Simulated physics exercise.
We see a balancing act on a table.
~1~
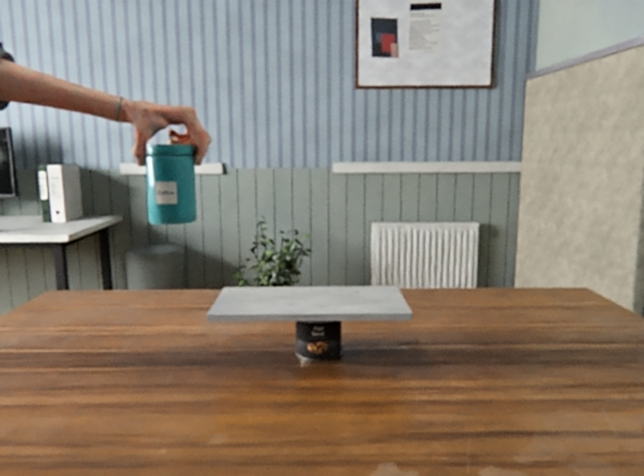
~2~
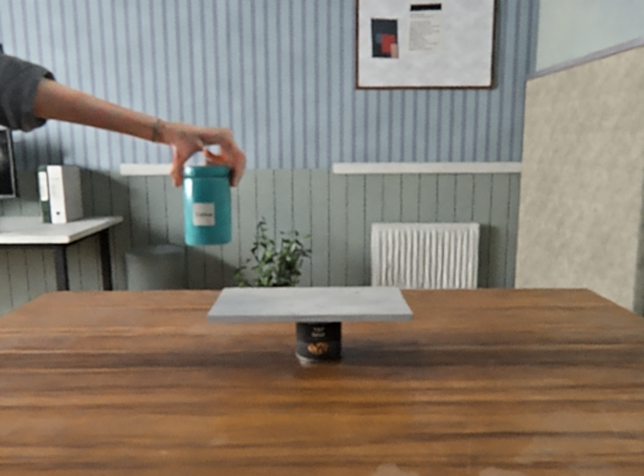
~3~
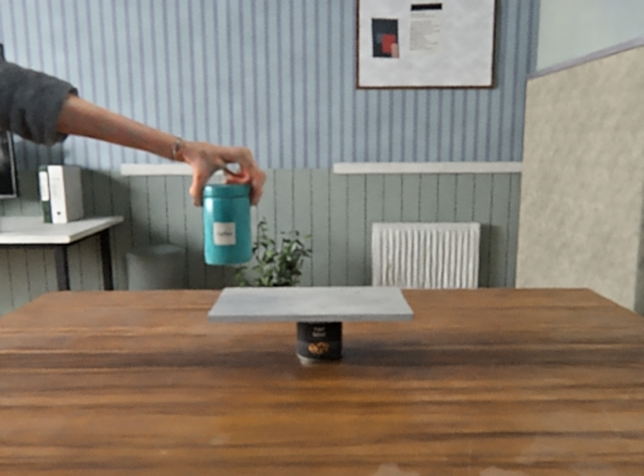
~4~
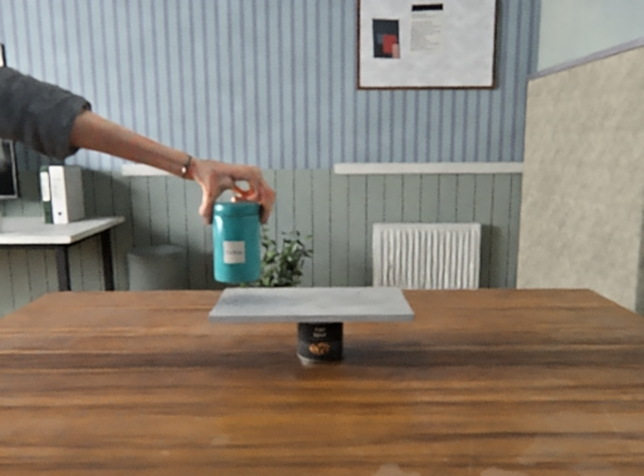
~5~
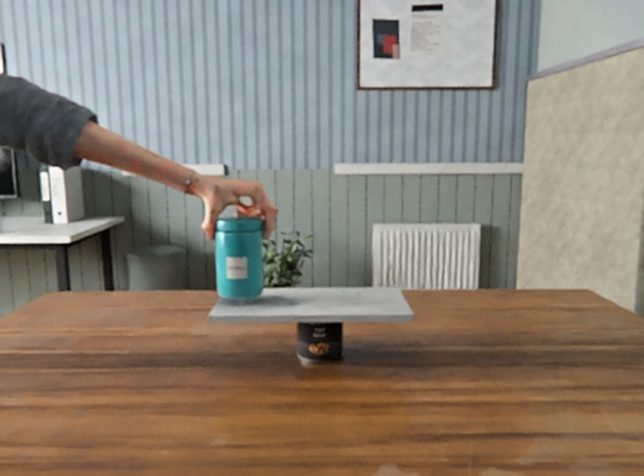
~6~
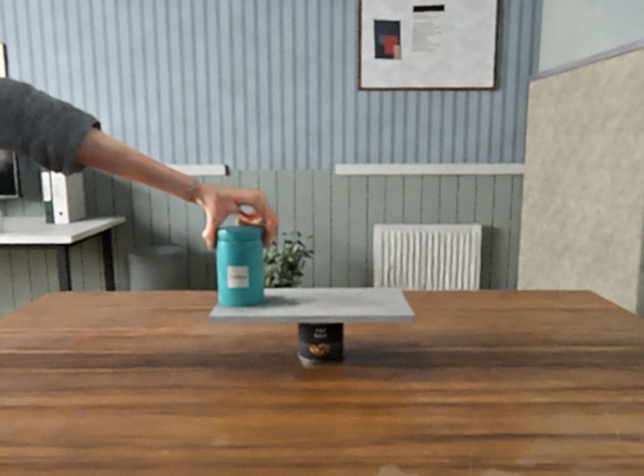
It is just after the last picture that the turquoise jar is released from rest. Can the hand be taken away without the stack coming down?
The stack does not carry the load.
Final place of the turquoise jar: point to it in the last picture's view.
Look near (178, 331) in the final picture.
Then, 0.30 s after the last picture, turquoise jar now fallen; white board tipped 25° from how it was.
Then, 0.40 s after the last picture, white board tipped 42° from how it was.
Then, 0.50 s after the last picture, white board tipped 32° from how it was.
Then, 0.80 s after the last picture, things are still on the move.
At rest, fallen, turquoise jar; the other 2 in place. Seen from the same camera at the end, turquoise jar near (178, 331). The stack loses its balance.
